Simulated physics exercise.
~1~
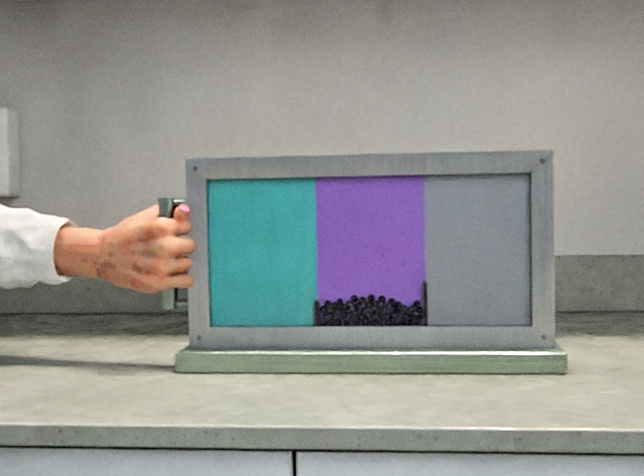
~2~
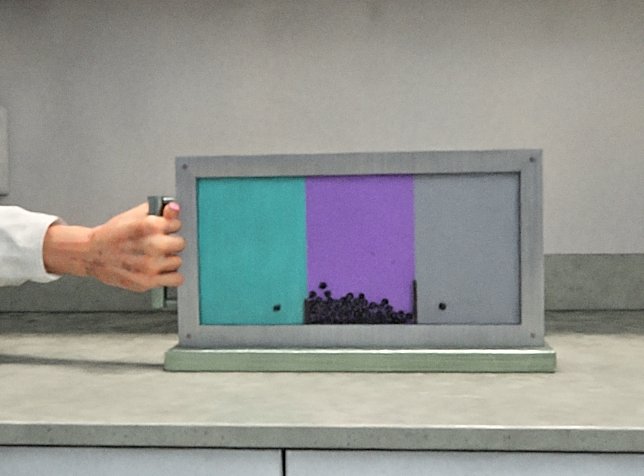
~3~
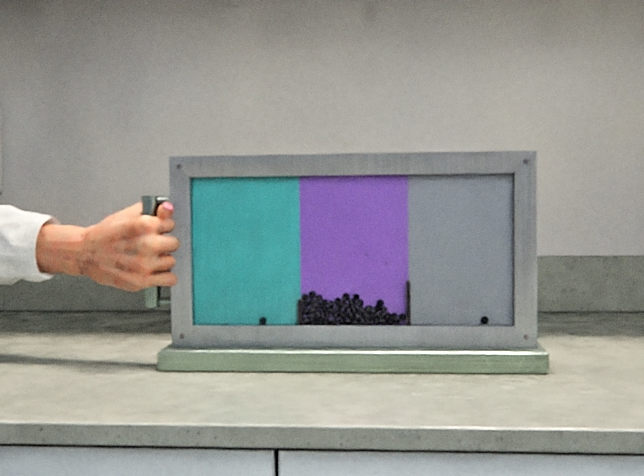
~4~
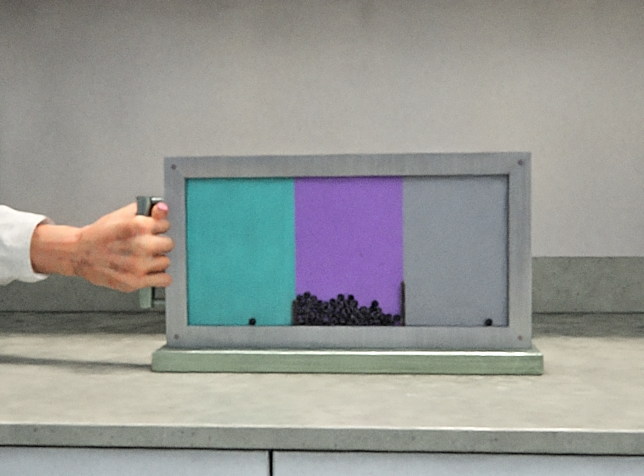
In this clip, a hand gripping the handle of a see-through tray shifts it slightly left along a counter as black beads jostle in the purple middle strip; one bead lands in the turquoise strip and another in the grey, while the rest stay heaped in purple.
